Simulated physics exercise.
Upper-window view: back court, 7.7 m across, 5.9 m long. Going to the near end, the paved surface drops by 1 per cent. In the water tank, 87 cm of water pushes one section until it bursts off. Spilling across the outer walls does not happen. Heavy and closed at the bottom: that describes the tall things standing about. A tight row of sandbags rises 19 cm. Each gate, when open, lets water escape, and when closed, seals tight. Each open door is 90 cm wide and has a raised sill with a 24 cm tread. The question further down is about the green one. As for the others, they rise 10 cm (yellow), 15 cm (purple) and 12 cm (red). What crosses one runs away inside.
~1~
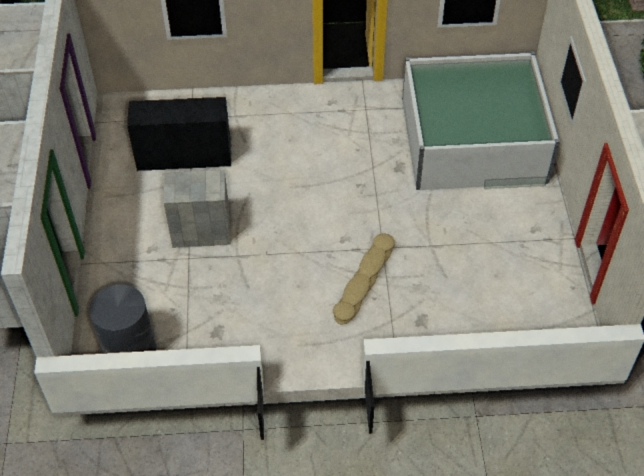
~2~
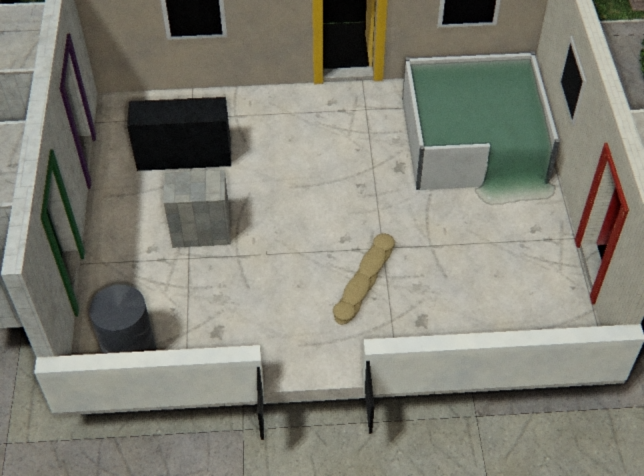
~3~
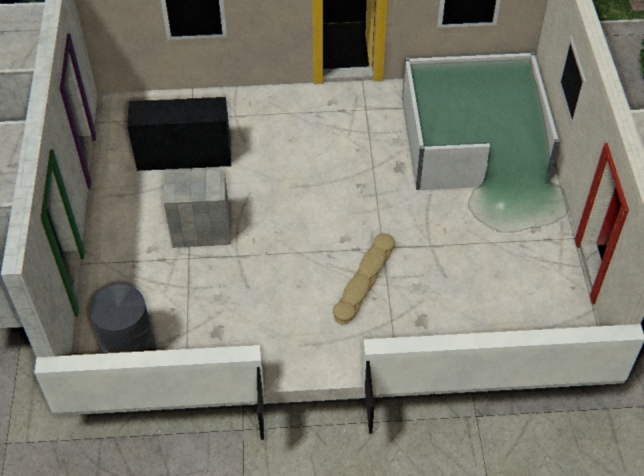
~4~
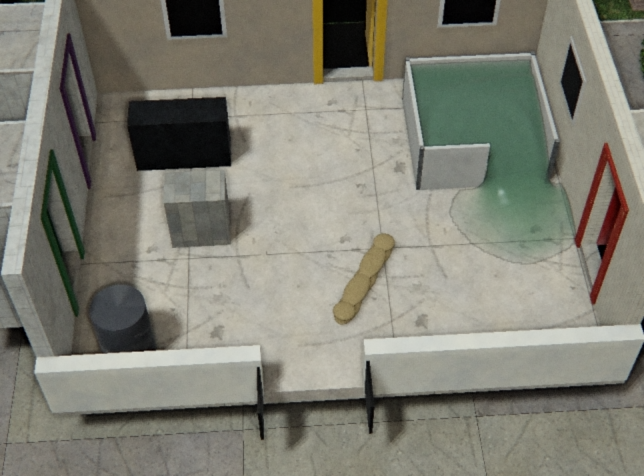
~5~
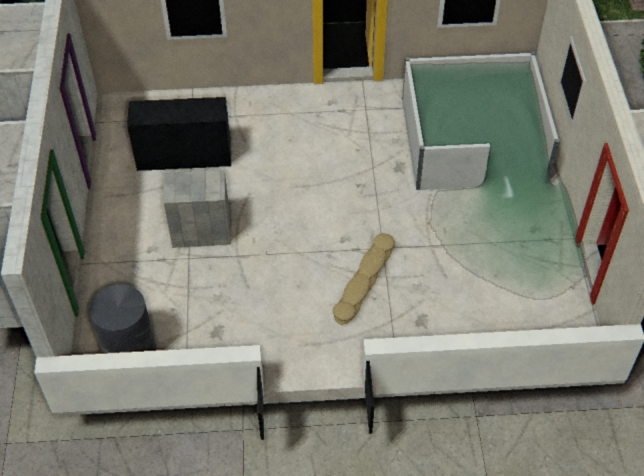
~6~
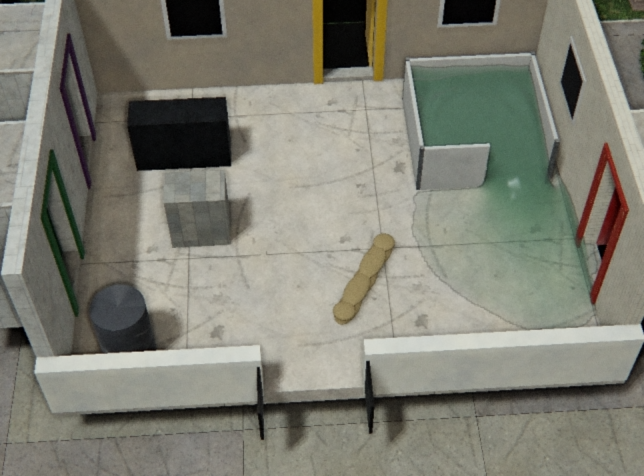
Water tank in a walled court opening at its front right corner, green water spreading across the pale paved floor beside a red door.
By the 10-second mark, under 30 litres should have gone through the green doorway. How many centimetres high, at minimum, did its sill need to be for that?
It needed to be about 9.5 cm high.
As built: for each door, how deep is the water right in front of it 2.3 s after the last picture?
Yellow door 0 cm, purple door 0 cm, green door 0 cm, red door 15 cm.
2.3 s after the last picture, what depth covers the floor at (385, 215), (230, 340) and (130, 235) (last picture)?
The depths come to about 0, 6 and 0 cm.
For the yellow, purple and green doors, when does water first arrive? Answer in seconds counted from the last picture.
The yellow door at 6.0 seconds, the purple door at 4.0 seconds, the green door at 3.0 seconds.
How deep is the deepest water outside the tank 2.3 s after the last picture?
40 cm.
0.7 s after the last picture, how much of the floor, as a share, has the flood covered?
Some 25 in a hundred.
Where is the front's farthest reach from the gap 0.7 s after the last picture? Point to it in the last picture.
Pixel: About (400, 370).
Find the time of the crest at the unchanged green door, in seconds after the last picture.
About 3.5 seconds.
Then, 0.7 s after the last picture water covers 25 % of the floor, deepest (64 cm) near (585, 348); it has not reached the green door.
Then, 2.3 s after the last picture water covers 35 % of the floor, deepest (40 cm) near (563, 360); it has not reached the green door.
Then, 9.3 s after the last picture water covers 95 % of the floor, deepest (16 cm) near (601, 358); 7 cm at the green door, 0 litres in over its 23 cm sill.
At the green door as built, the water peaked near 17 cm, 3.5 s after the last picture.
Run again over the same 10 s with other heights there, 45 litres in over 8.5 cm, 16 litres over 11.5 cm. The limit of 30 litres is kept from about 9.5 cm up.
